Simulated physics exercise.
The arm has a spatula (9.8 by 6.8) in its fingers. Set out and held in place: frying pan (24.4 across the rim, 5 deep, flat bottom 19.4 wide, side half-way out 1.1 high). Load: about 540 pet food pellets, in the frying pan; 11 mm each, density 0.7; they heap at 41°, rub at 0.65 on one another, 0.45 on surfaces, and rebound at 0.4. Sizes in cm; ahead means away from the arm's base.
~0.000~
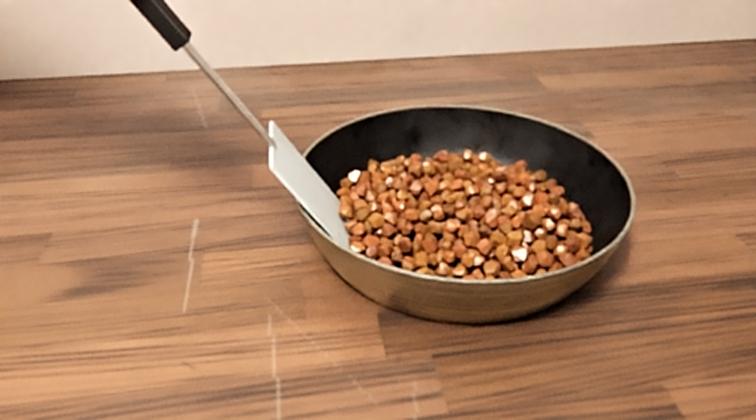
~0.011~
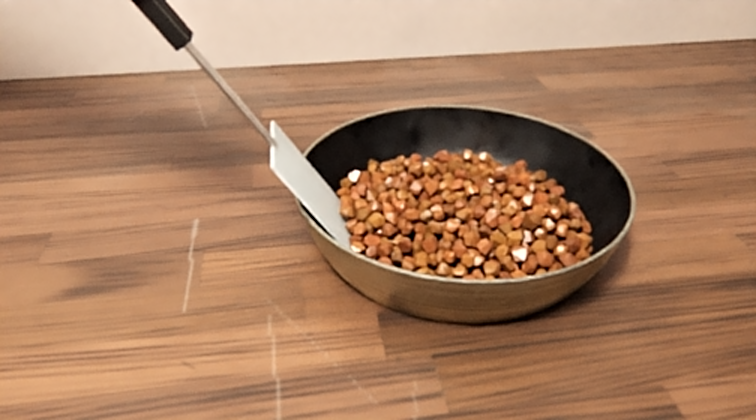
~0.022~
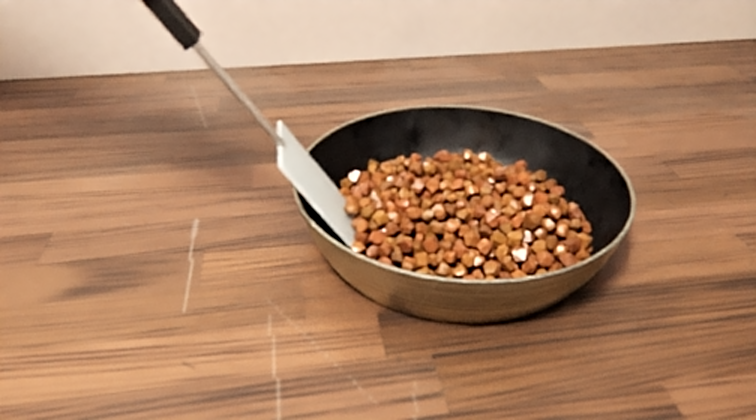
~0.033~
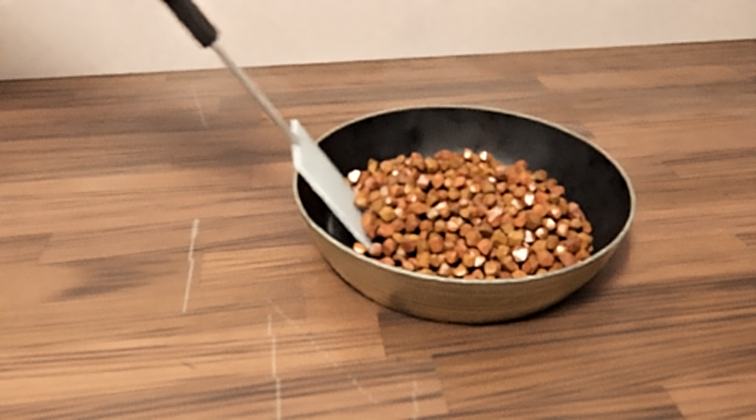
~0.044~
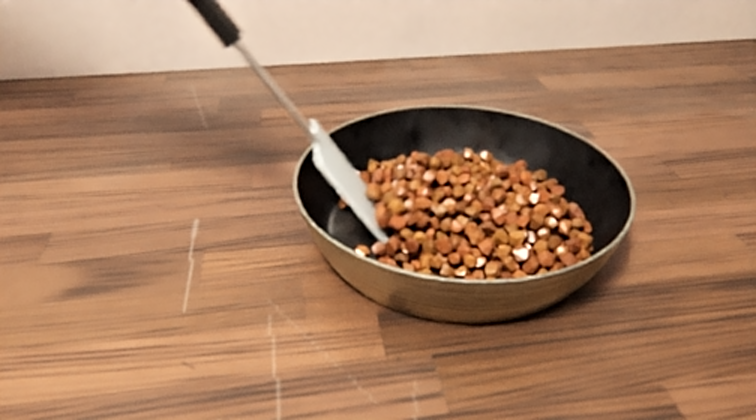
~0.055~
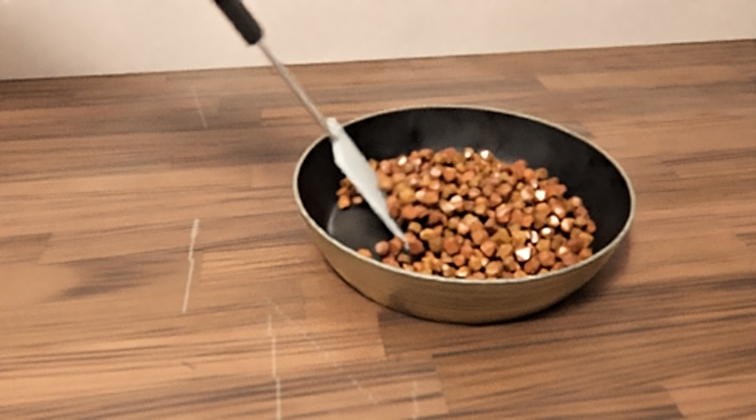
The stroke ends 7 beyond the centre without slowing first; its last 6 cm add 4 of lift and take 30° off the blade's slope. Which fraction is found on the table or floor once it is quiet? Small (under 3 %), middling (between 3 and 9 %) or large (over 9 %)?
Answer: Large; over 9 % of the pet food pellets finish on the table or floor.
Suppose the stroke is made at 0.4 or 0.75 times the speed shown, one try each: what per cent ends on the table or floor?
About 0 and 10 per cent.
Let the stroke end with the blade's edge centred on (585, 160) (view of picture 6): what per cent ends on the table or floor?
Some 25 per cent.
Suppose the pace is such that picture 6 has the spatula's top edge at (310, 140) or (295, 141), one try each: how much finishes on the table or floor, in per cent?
Some 5 and 0 per cent.
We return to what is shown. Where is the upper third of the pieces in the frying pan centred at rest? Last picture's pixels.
Around (557, 194).
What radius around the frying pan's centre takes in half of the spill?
About 28 cm.
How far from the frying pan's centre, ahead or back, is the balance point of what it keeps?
Some 3.5 cm ahead.
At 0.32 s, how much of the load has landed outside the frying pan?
About 15 per cent.
By 0.08 s, sloping 58°, highest piece 7 above the table; 542 in the frying pan.
By 0.11 s, sloping 49°, highest piece 8 above the table; 542 in the frying pan.
By 0.32 s, sloping 28°, highest piece 8 above the table; 434 in the frying pan, 92 on the table or floor, 16 on the blade or in flight.
By 1.37 s, sloping 28°, highest piece 5 above the table; 434 in the frying pan, 108 on the table or floor.
Final count, 434 in the frying pan, 108 on the table or floor. That is 20 % on the table or floor.
